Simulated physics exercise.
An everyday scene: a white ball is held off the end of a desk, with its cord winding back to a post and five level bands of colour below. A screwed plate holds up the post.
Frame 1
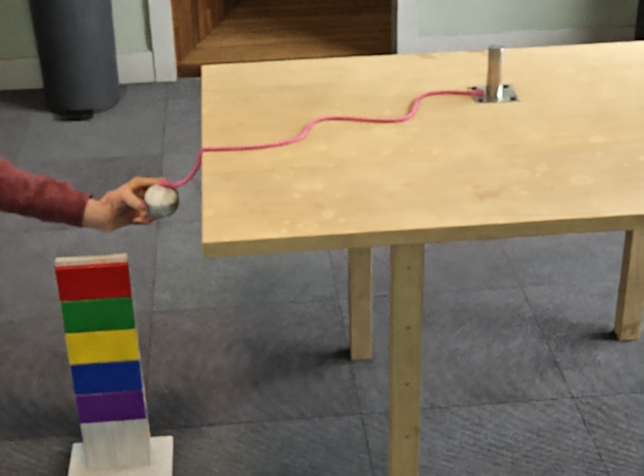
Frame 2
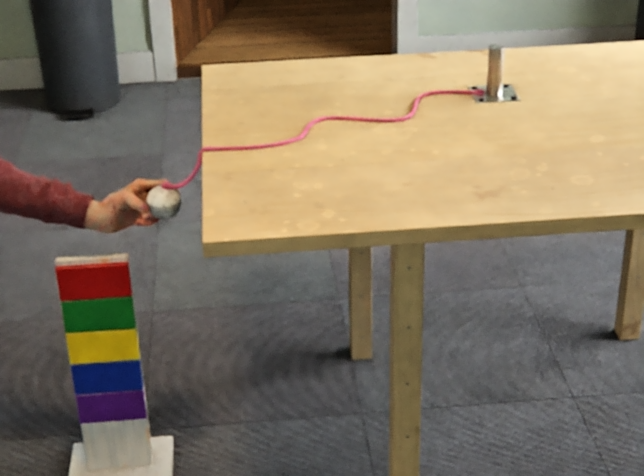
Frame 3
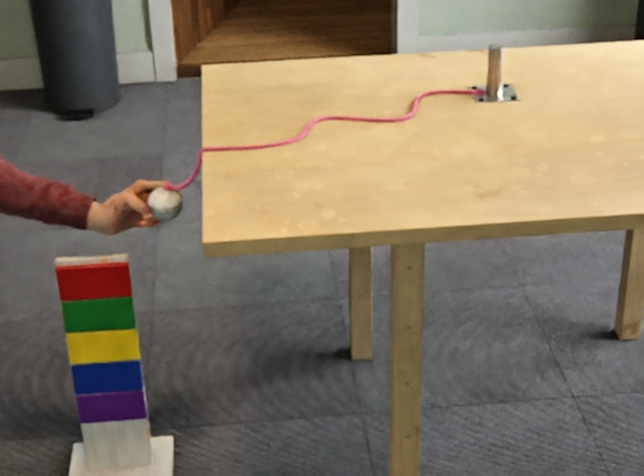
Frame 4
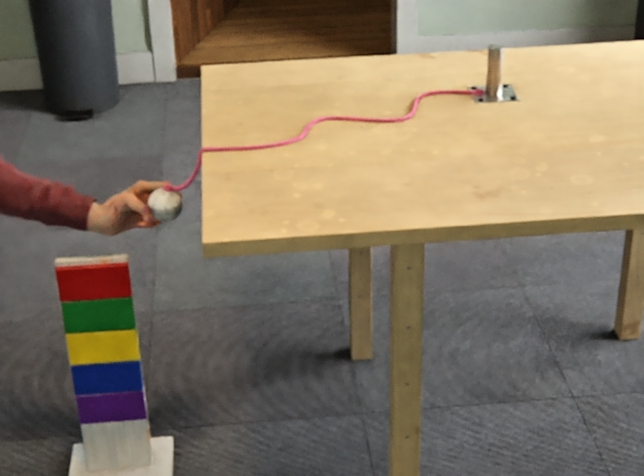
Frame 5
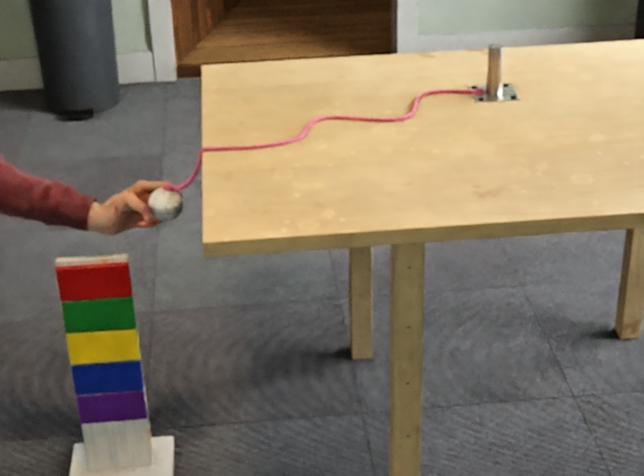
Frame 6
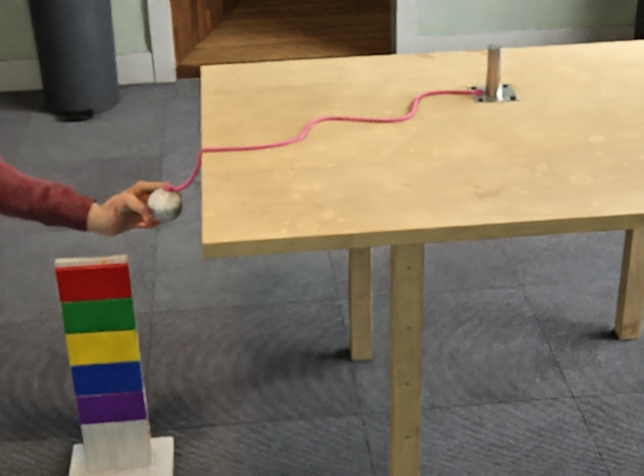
In this clip, a hand at the left holds a white ball just off the end of a wooden table, its slack pink cord winding back to a post, beside five stacked colour bands; the hand and ball barely move.
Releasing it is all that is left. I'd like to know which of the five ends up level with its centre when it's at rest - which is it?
It's red.
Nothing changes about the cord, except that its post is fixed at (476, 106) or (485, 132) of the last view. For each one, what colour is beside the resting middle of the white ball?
Result 1: Green. Result 2: Green.
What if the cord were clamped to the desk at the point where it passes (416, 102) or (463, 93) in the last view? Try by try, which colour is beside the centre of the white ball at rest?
Try one: Red. Try two: Red.
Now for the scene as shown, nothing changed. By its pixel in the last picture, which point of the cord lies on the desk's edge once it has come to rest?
Look around (260, 148).
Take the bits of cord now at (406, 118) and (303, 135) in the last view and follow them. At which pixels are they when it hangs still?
Roughly at (369, 113), and the other roughly at (248, 135).
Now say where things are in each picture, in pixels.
In the first picture, white ball (161, 201); red (93, 283); green (98, 316); yellow (103, 348); blue (107, 378); purple (111, 408).
In the second picture, white ball (164, 203); cord through (447, 92) (412, 114) (344, 119) (301, 137) (227, 149).
In the third picture, white ball (165, 204).
In the fourth picture, white ball (165, 205); cord through (446, 92) (412, 114) (343, 119) (301, 137) (226, 149).
In the fifth picture, white ball (165, 205).
In the sixth picture, white ball (165, 205); cord through (446, 92) (411, 114) (343, 119) (300, 138) (226, 150).
Soon after, ball near (222, 269); level with red.
After that, ball near (197, 273); level with red.
In the end, ball near (211, 271); level with red. Its middle rests at the red band.
